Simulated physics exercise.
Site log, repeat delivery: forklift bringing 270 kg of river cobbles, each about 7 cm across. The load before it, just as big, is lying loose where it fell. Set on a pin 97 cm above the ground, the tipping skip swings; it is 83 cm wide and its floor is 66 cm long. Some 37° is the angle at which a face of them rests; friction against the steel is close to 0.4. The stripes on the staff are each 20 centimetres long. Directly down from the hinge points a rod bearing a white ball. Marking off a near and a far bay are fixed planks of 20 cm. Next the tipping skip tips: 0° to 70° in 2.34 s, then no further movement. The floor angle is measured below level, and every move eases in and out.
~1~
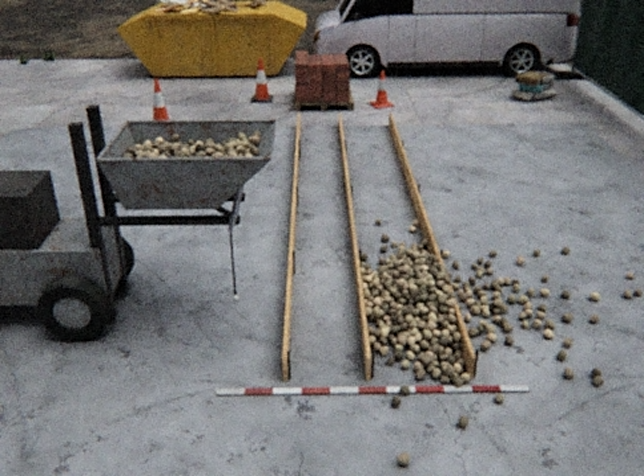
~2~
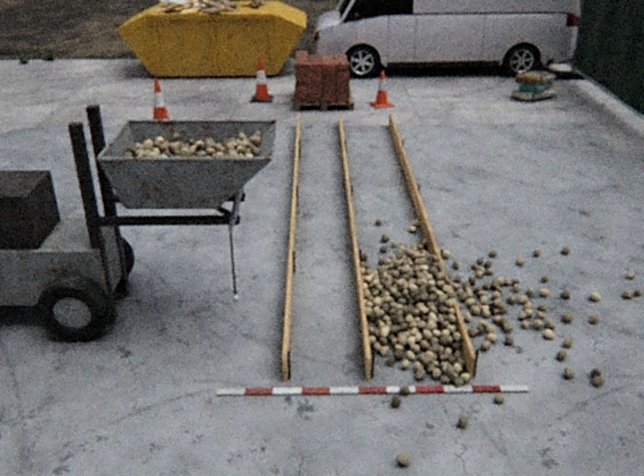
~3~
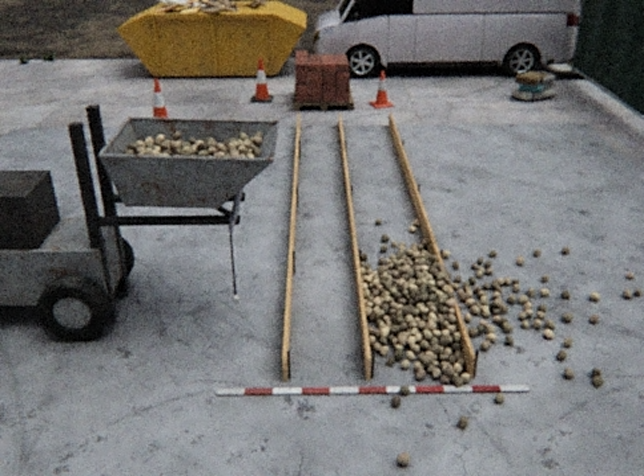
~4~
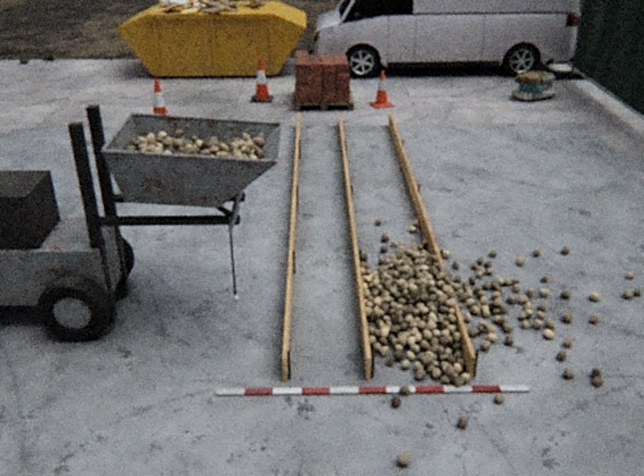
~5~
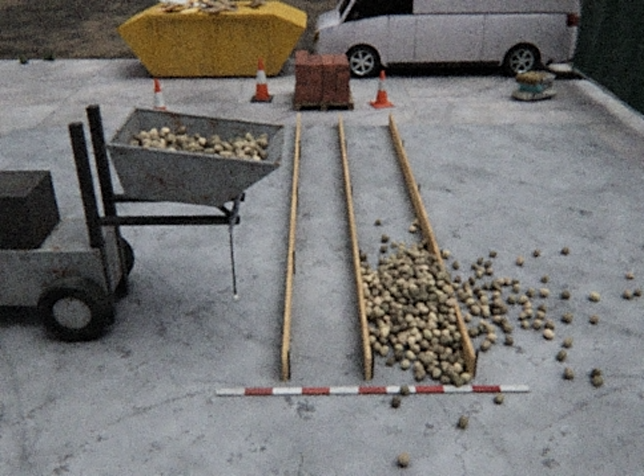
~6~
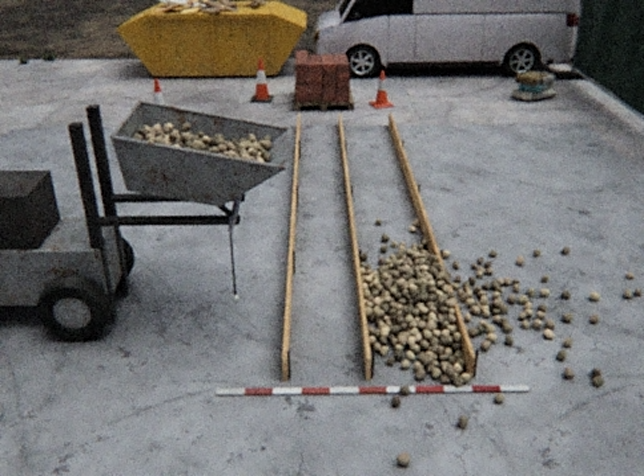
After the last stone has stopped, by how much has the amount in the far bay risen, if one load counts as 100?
It has risen by about 61 per cent of a load.
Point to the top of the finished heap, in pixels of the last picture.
Expect the peak around (389, 275).
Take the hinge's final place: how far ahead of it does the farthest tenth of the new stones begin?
About 130 cm.
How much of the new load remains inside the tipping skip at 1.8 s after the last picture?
Still inside: Some 45 %.
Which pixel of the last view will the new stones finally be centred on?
Around (370, 295).
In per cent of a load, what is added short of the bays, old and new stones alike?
0 %.
Then, 1.2 s after the last picture the floor is at 59°; in per cent of one load, 100 in the tipping skip, 86 in the far bay, 14 past the last board; the foremost stones are at (593, 283).
Then, 1.8 s after the last picture the floor is at 70°; in per cent of one load, 43 in the tipping skip, 32 in the near bay, 112 in the far bay, 14 past the last board; the foremost stones are at (593, 283).
Then, 2.2 s after the last picture the floor is at 70°; in per cent of one load, 14 in the tipping skip, 33 in the near bay, 139 in the far bay, 14 past the last board; the foremost stones are at (593, 283).
Then, 4.5 s after the last picture the floor is at 70°; in per cent of one load, 0 in the tipping skip, 39 in the near bay, 147 in the far bay, 14 past the last board; the foremost stones are at (593, 283). Net gain in the far bay, 61.
